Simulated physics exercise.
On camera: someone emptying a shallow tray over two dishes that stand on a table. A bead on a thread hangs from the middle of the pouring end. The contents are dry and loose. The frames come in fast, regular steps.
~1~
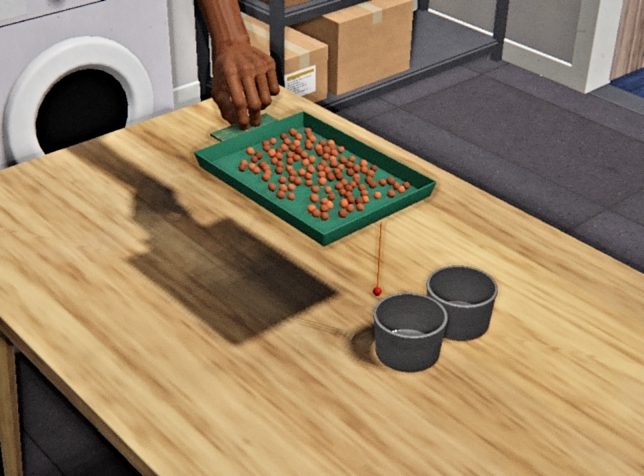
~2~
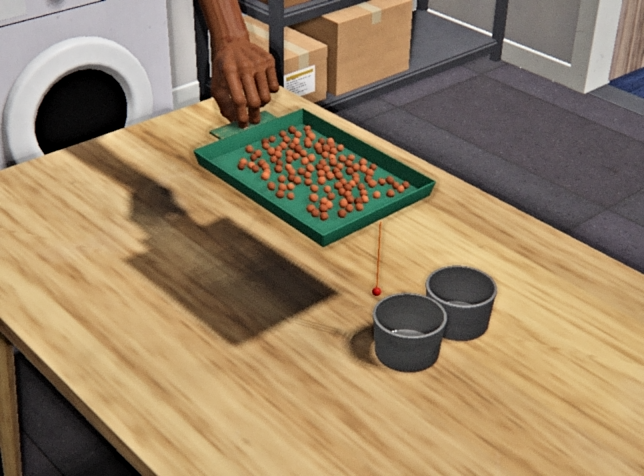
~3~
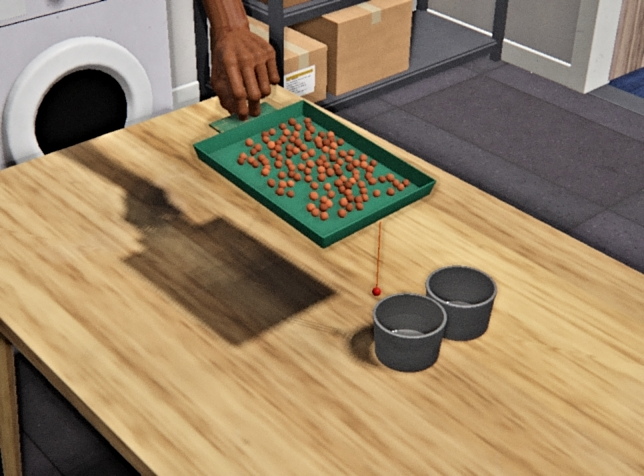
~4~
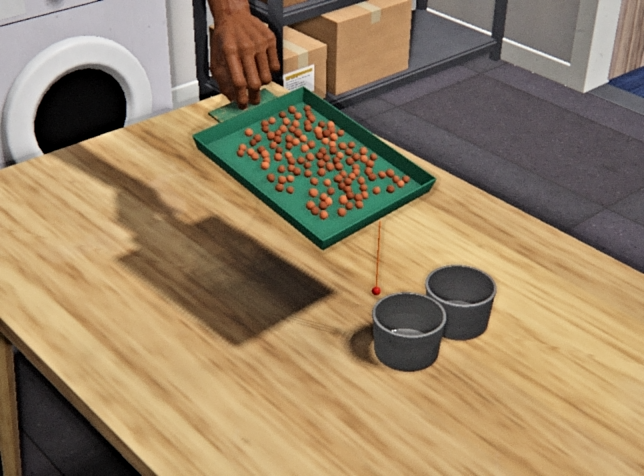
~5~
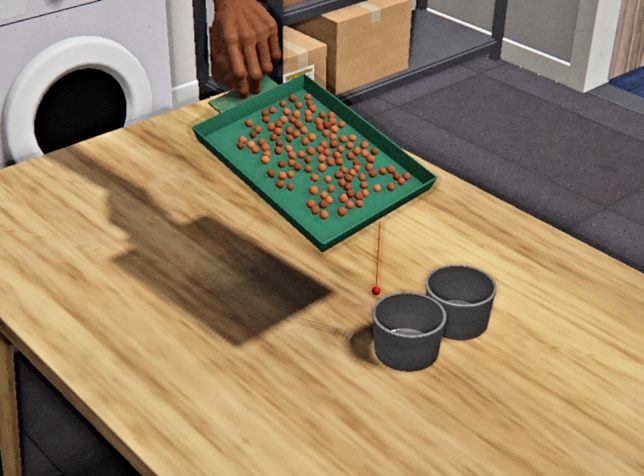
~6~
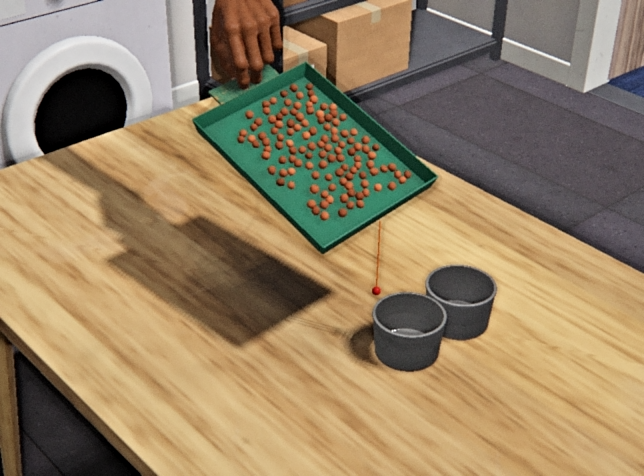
In a room with dark floor tiles, a pale wooden table is seen from above at an angle, with a white front-loading machine and cardboard boxes on a shelf behind. A hand grips a green tray of small reddish-brown pellets, near a red bead on a thread and two dark grey dishes. The hand steadily raises the tray's far end, its near edge dipping slightly leftward, while the camera stays still.
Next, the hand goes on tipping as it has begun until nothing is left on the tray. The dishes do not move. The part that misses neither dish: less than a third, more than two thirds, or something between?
The two hold under a third of the load.
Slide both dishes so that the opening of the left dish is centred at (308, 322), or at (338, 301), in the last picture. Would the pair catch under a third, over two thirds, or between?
In turn: One to two thirds; under a third.
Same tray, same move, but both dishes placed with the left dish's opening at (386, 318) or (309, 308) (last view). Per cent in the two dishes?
Roughly 20 per cent, and 20 per cent.
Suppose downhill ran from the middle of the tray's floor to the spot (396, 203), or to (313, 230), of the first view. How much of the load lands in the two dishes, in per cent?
About 70 and 0 per cent.
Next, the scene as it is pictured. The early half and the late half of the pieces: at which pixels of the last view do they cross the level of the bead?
First near (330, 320), later near (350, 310).
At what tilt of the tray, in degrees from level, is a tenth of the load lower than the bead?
Roughly 80°.
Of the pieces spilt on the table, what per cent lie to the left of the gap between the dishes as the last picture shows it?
Near 100 %.
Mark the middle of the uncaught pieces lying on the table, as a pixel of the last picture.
Close to (333, 380).
Shortly afterwards, tray tipped steeply; all but a few on the tray; only a few in the air.
Next, tray tipped right over; the bulk on the tray; a little outside both; only a few in the air.
Some moments later, tray tipped past a quarter turn; a little in the left dish; the bulk outside both.
In the end, tray tipped past a quarter turn; a little in the left dish; none at all in the right dish; the bulk outside both.
